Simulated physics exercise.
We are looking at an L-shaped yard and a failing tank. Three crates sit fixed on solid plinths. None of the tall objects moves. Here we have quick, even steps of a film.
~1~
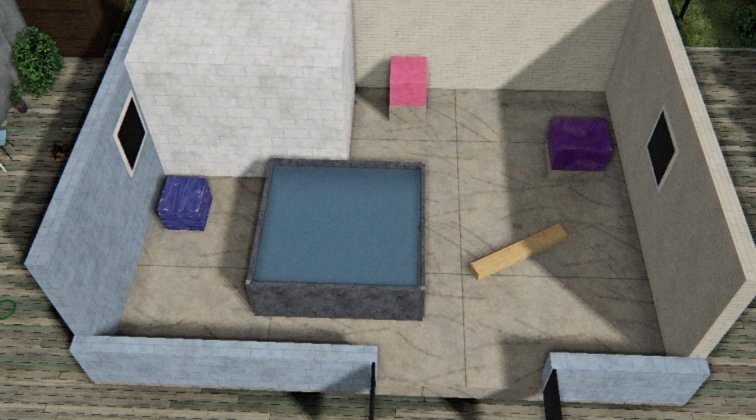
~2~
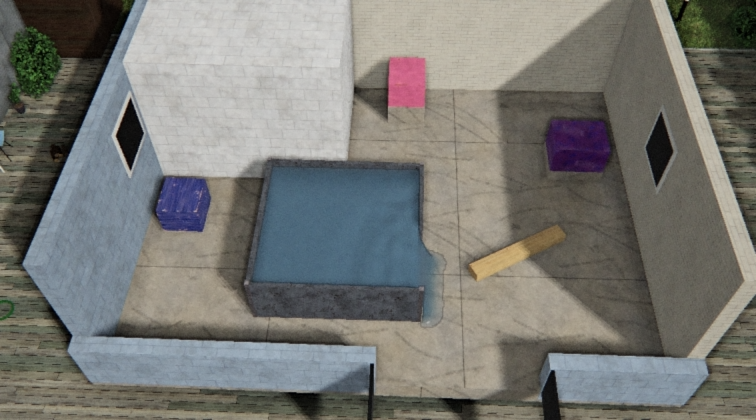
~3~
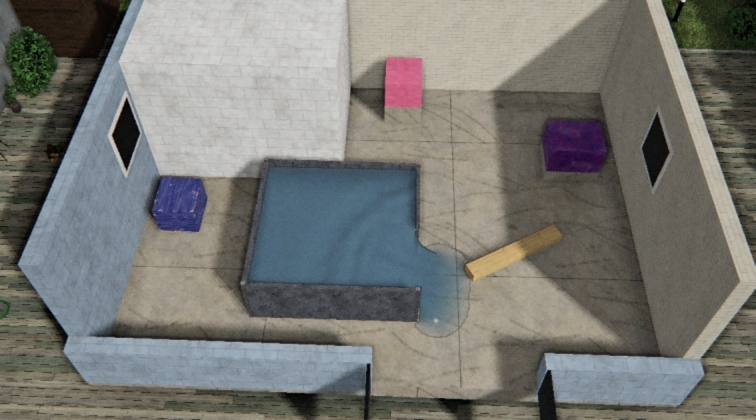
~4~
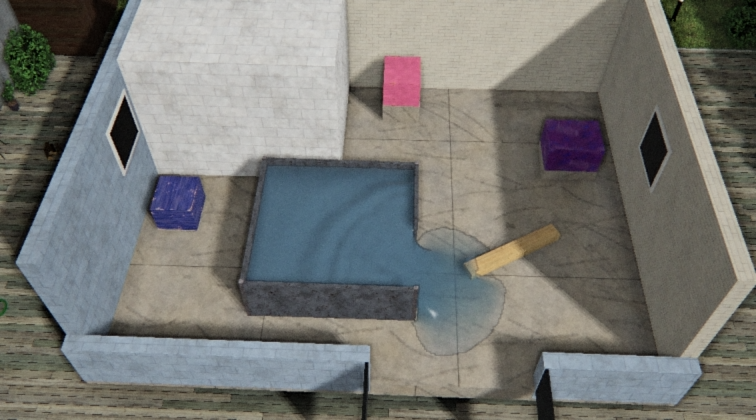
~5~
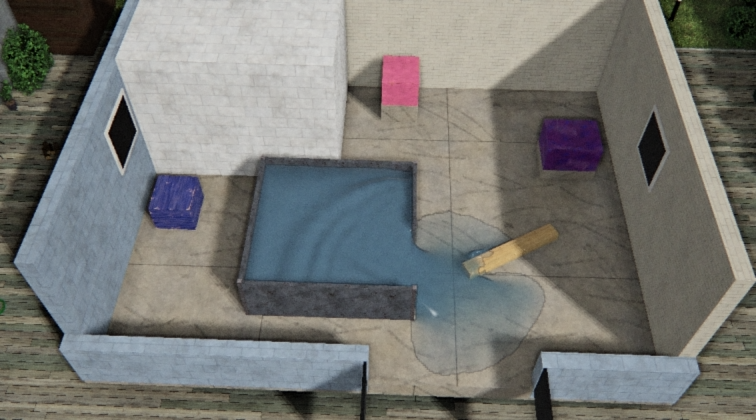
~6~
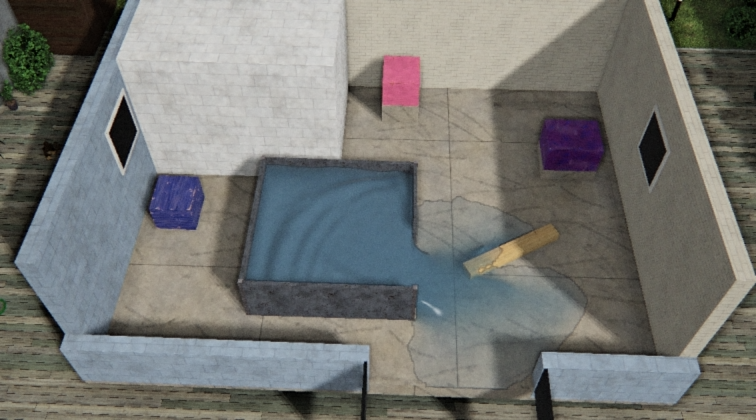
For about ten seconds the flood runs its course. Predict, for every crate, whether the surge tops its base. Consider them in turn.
One by one: The purple crate is affected by the water; the pink crate is unaffected by the water; the blue crate is affected by the water.
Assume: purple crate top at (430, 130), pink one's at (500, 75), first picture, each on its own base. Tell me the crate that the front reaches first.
The one in pink.
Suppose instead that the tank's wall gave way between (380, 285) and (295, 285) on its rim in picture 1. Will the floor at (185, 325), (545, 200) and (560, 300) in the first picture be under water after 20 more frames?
Spot one inundated, spot two spared, spot three inundated.
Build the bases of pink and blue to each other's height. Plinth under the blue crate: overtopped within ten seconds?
Blue: Untouched.
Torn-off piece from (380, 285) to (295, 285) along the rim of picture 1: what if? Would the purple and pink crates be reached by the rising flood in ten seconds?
Note - purple crate is left dry; pink crate is left dry.
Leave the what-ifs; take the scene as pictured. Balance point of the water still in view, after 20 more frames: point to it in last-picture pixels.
Close to (443, 253).
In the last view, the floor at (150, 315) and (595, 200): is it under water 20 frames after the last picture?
Result, in sequence: Unwetted; waterlogged.
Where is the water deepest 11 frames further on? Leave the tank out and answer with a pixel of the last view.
Roughly (646, 377).
A moment on, water covers 30 % of the floor; the purple crate water round its plinth, the pink crate not reached, the blue crate not reached.
Next, water covers 40 % of the floor; the purple crate water round its plinth, the pink crate not reached, the blue crate not reached.
Then, water covers 50 % of the floor; the purple crate water round its plinth, the pink crate not reached, the blue crate not reached.
Later, water covers 70 % of the floor; the purple crate water round its plinth, the pink crate water round its plinth, the blue crate not reached.
In the end, water covers 75 % of the floor; the purple crate was topped, the pink crate stayed above the water, the blue crate was topped.
